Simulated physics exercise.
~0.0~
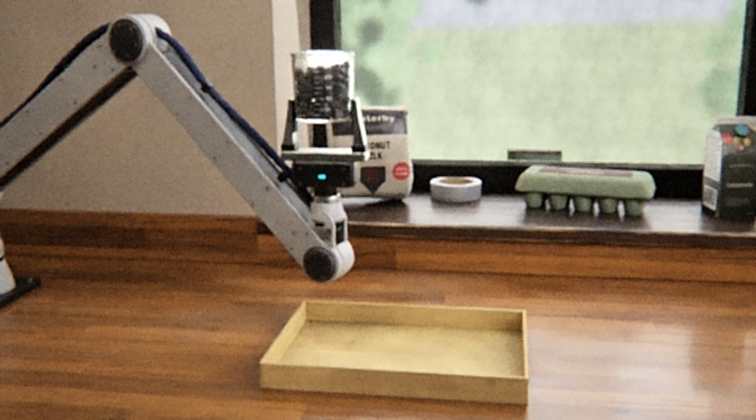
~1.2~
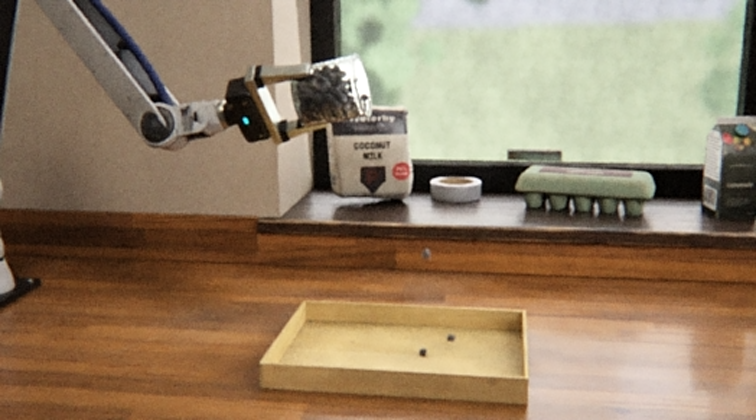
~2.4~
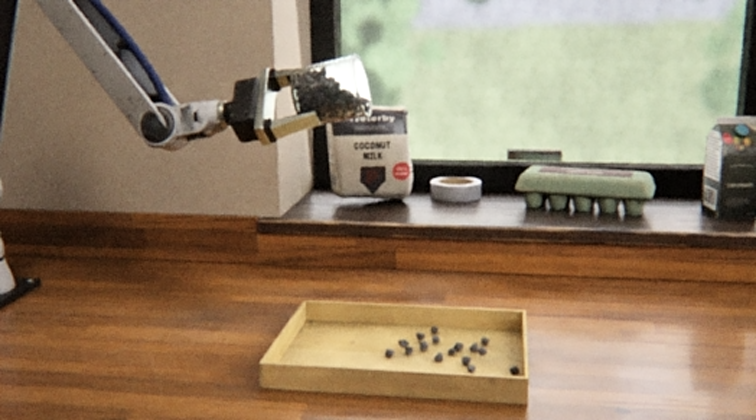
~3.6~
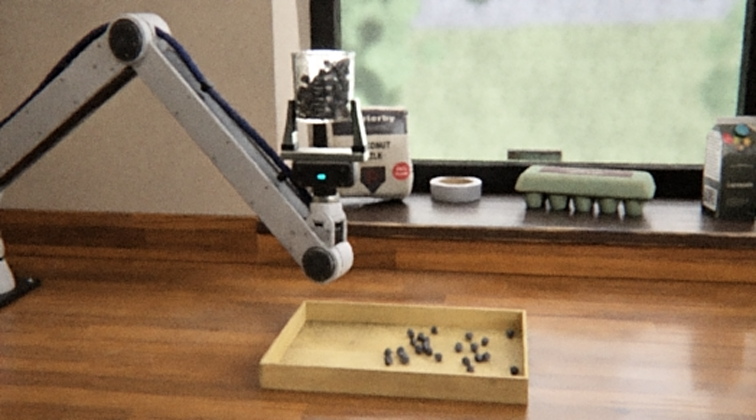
A robot arm tips a clear tumbler, spills some dark pebbles into a tray, and rights it.
